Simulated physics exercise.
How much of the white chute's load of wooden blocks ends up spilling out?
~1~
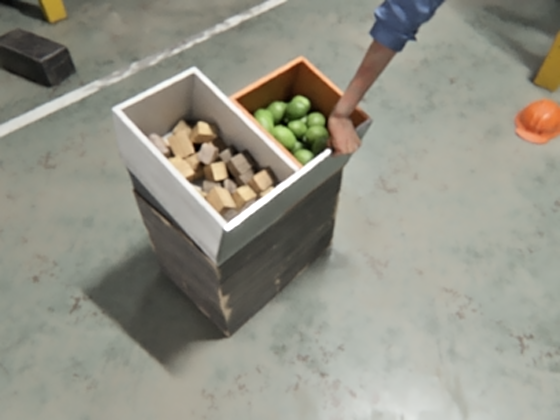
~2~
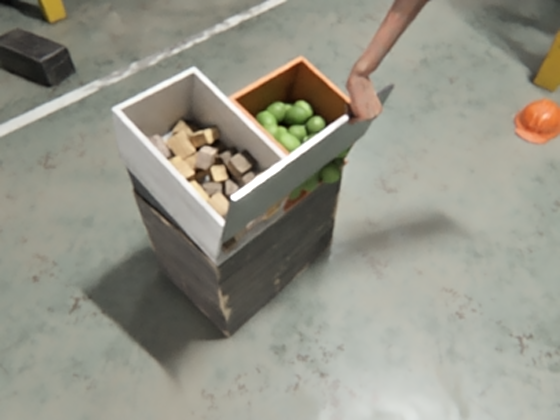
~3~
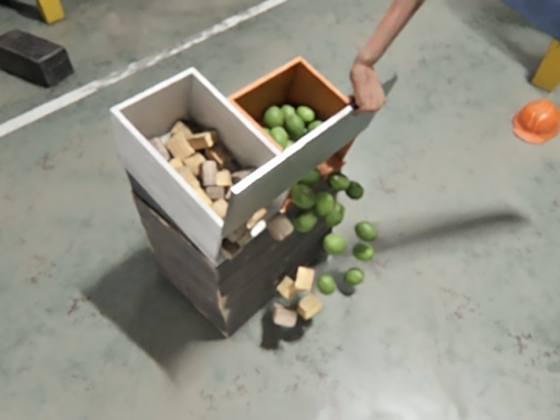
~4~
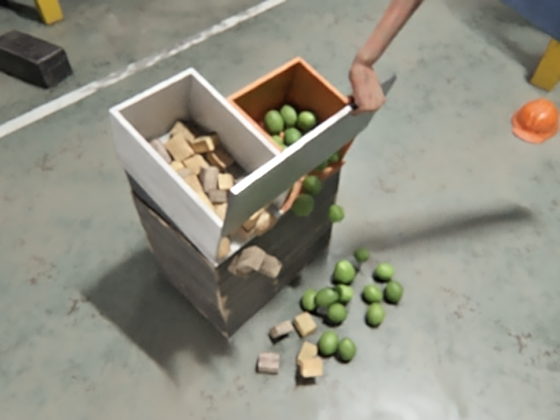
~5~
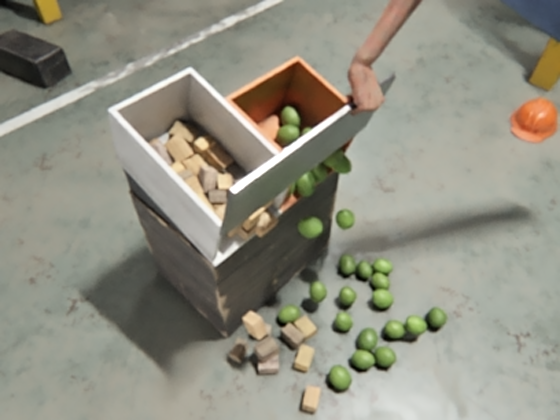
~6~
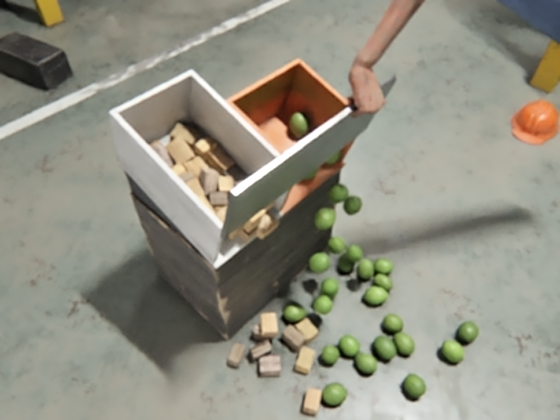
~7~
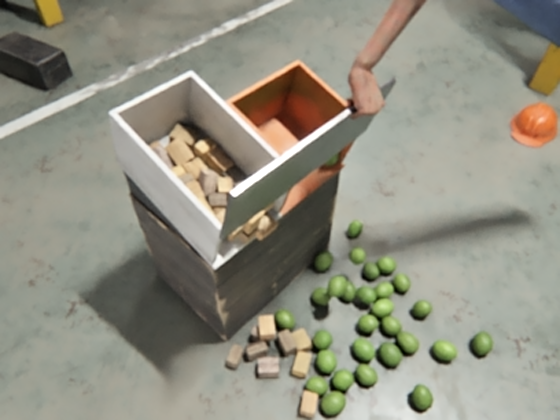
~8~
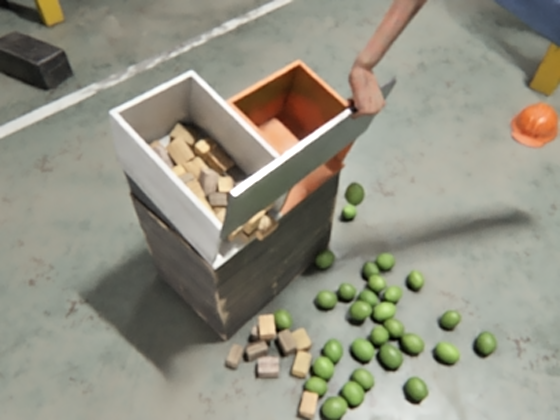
More than one in six of the blocks spill out and lie in a small cluster on the floor, while most of them stay in the white chute.
On a scuffed grey-green workshop floor, a white chute of wooden blocks and an orange chute of green fruit sit side by side on a dark stand. A hand at the right grips the gate across their lower ends and raises it a little, leaving it tilted. Green fruit pours from the orange chute while a few blocks drop from the white one. The blocks soon stop coming, but the fruit keeps tumbling and spreads to the right. At the end the orange chute is empty, and most of the blocks still sit in the white chute.
